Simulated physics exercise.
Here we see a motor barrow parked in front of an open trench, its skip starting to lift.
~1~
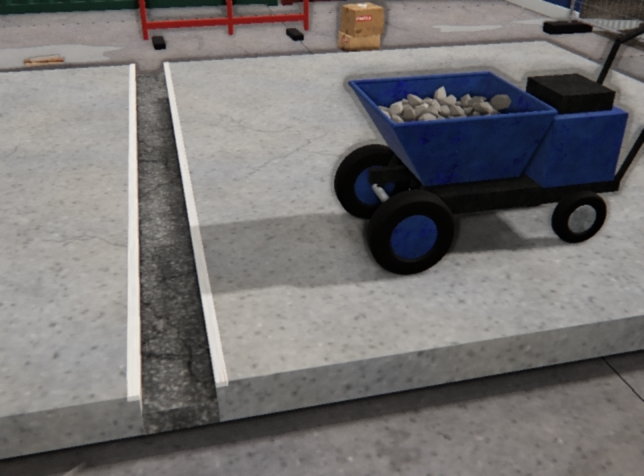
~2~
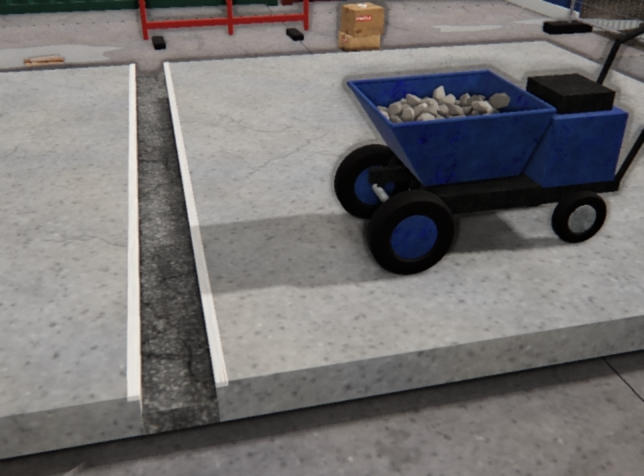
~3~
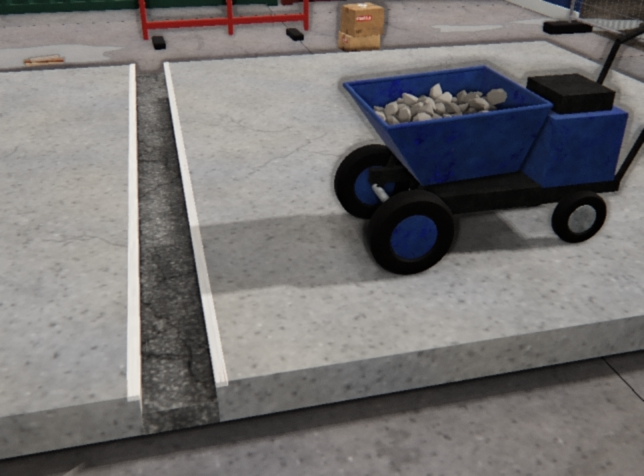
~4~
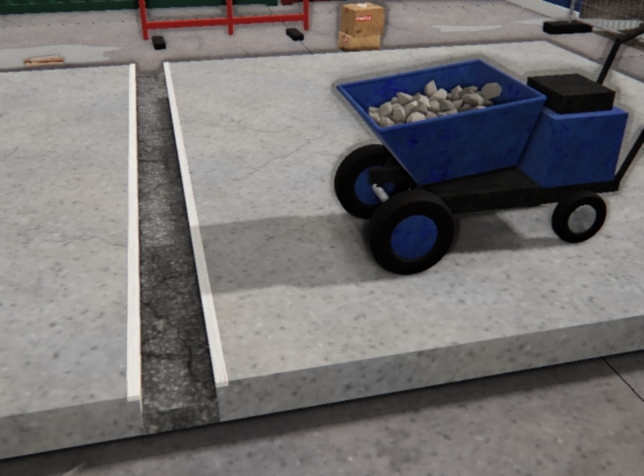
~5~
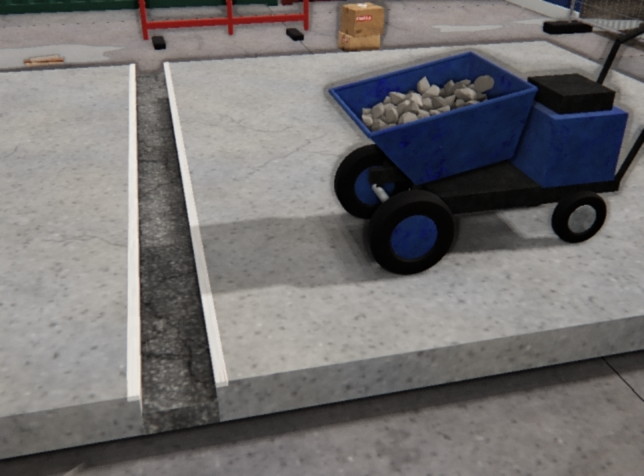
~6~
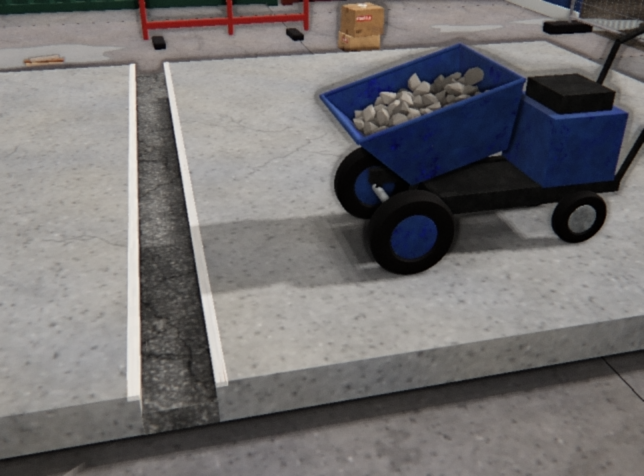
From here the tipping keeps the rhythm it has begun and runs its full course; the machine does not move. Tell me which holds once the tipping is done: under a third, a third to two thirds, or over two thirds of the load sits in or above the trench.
Lower than a third.
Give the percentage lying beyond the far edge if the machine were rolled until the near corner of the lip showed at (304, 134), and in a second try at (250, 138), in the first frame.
About 10 and 60 per cent.
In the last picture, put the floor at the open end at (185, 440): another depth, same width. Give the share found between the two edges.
Something like 20 %.
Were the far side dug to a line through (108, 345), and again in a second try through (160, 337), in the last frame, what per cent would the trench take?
In order: 20 per cent, then 20 per cent.
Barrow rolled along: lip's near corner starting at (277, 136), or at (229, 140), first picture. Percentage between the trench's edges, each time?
The first stopping place yields 60 % and the other yields 10 %.
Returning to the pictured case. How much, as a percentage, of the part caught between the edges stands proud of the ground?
I'd put it near 0 per cent.
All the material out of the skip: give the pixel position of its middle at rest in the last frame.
Resting centre, last frame: Roughly (240, 256).
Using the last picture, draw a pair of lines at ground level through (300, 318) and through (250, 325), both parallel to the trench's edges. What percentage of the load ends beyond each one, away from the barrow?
I'd say some 70 in a hundred, and after that 40 in a hundred.
Just after the last frame, skip tipped steeply; every one in the skip.
A moment on, skip tipped right over; almost all in the skip; about a tenth short of the trench; just a few falling.
Further on, skip tipped right over; roughly a quarter in the skip; roughly half short of the trench; roughly a quarter in or heaped over the trench.
When it is over, skip tipped right over; roughly a quarter in the skip; roughly two thirds short of the trench; roughly a quarter in or heaped over the trench; not one beyond it.
